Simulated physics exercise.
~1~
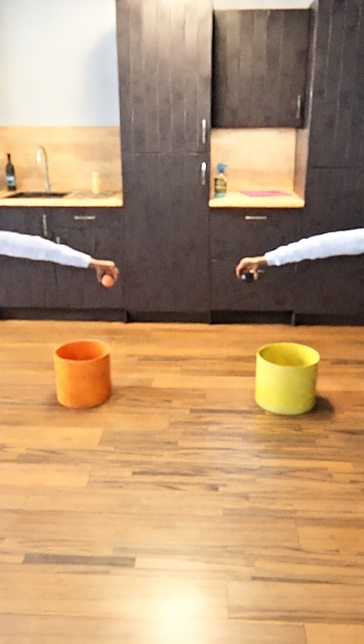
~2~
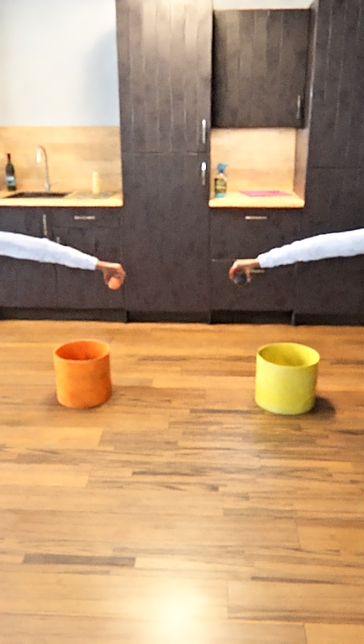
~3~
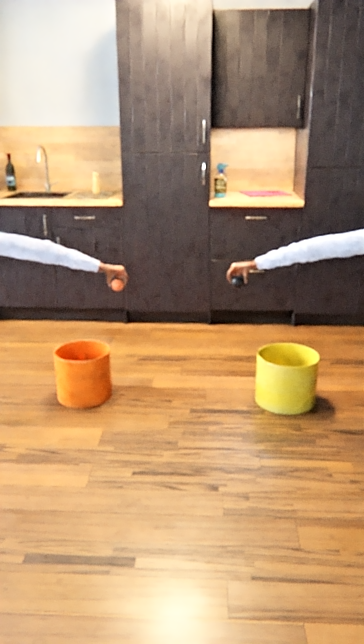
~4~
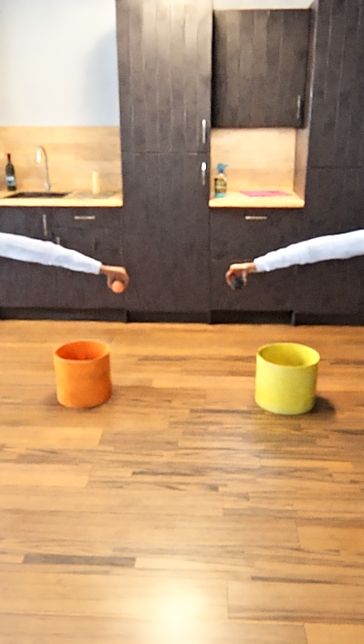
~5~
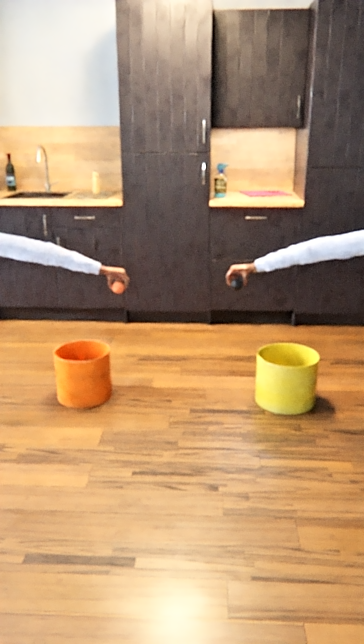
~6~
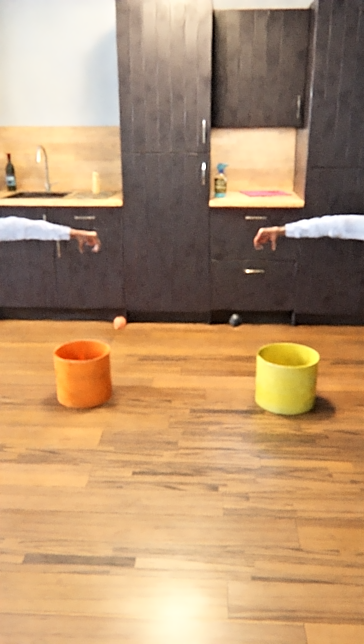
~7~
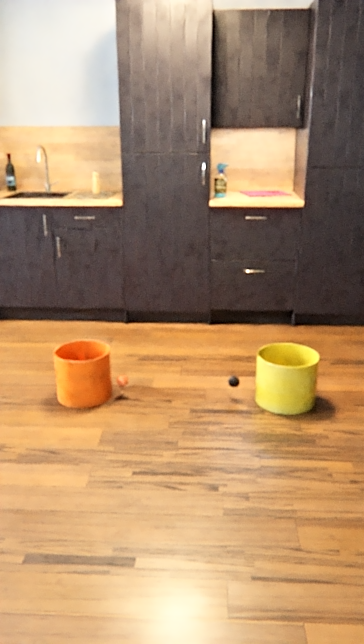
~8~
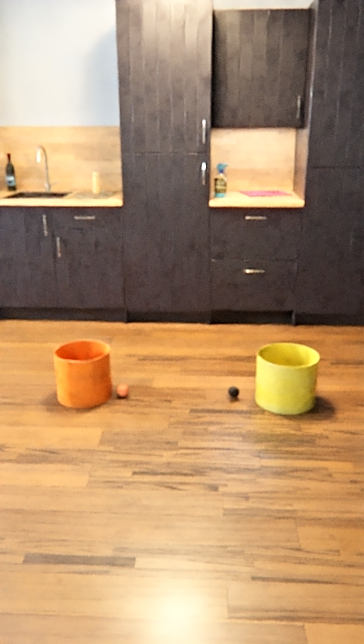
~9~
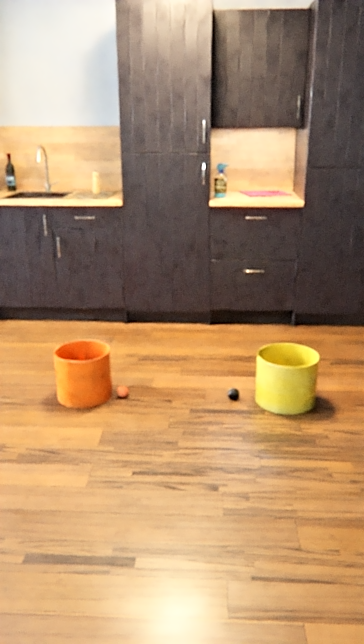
An orange bucket on the left and a yellow-green bucket on the right stand on a wooden floor before dark kitchen cabinets, seen from the front by a still camera. Two arms in pale sleeves reach in from either side, the left hand holding a small orange tomato and the right a black ball. Both hands shift slightly inward and pause, past the buckets' inner edges. They let go and draw back as the tomato and ball drop together. Both miss, landing on the floor between the buckets, where they rest, each beside its own unmoved bucket.
